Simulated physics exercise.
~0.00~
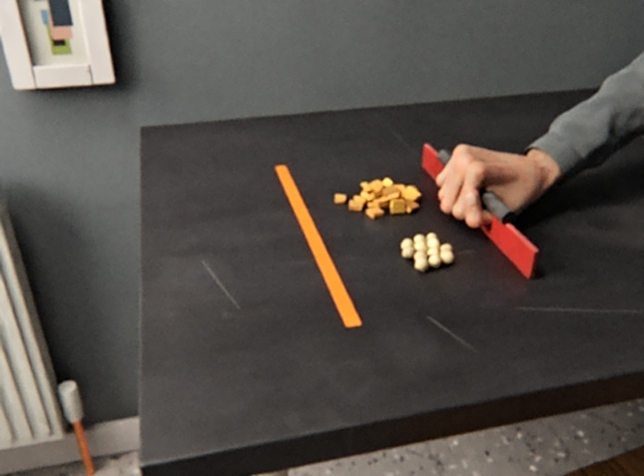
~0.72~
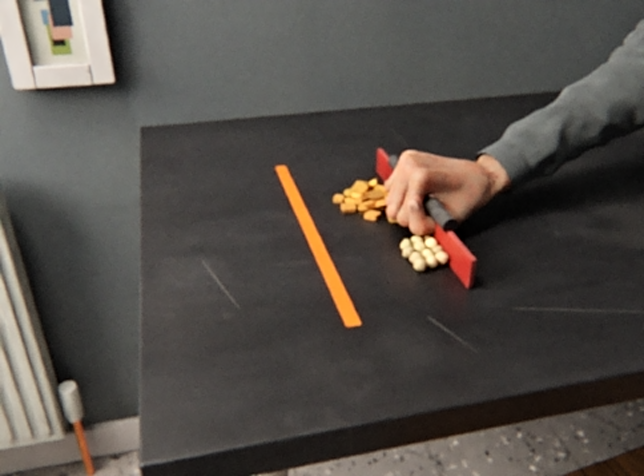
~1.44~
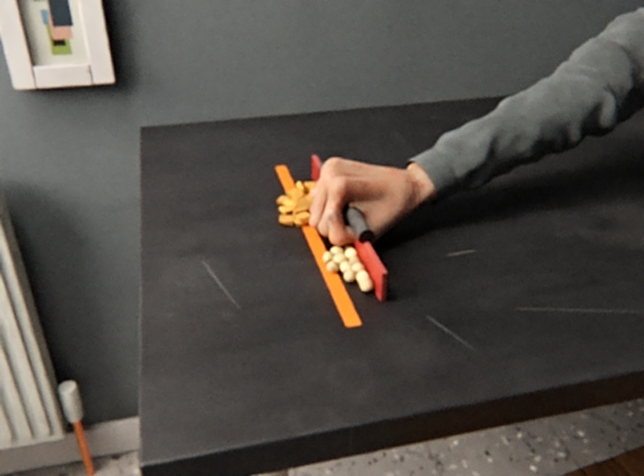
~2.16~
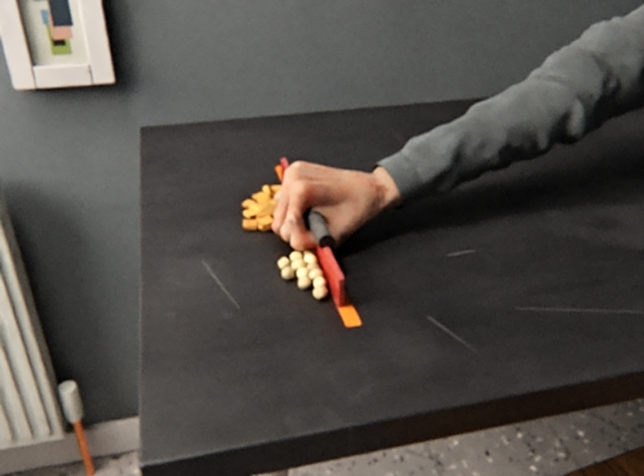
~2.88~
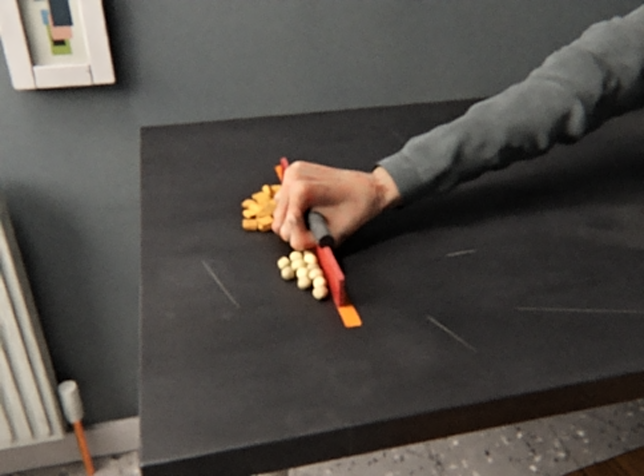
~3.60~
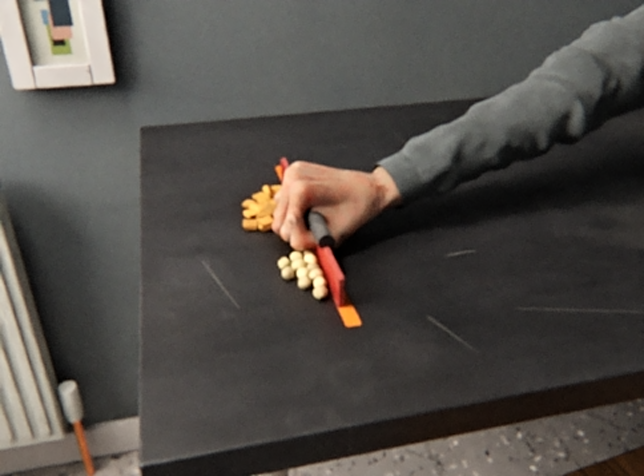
Hand with a red scraper pushing orange pieces and pale round pieces left across a dark table, stopping on orange tape.
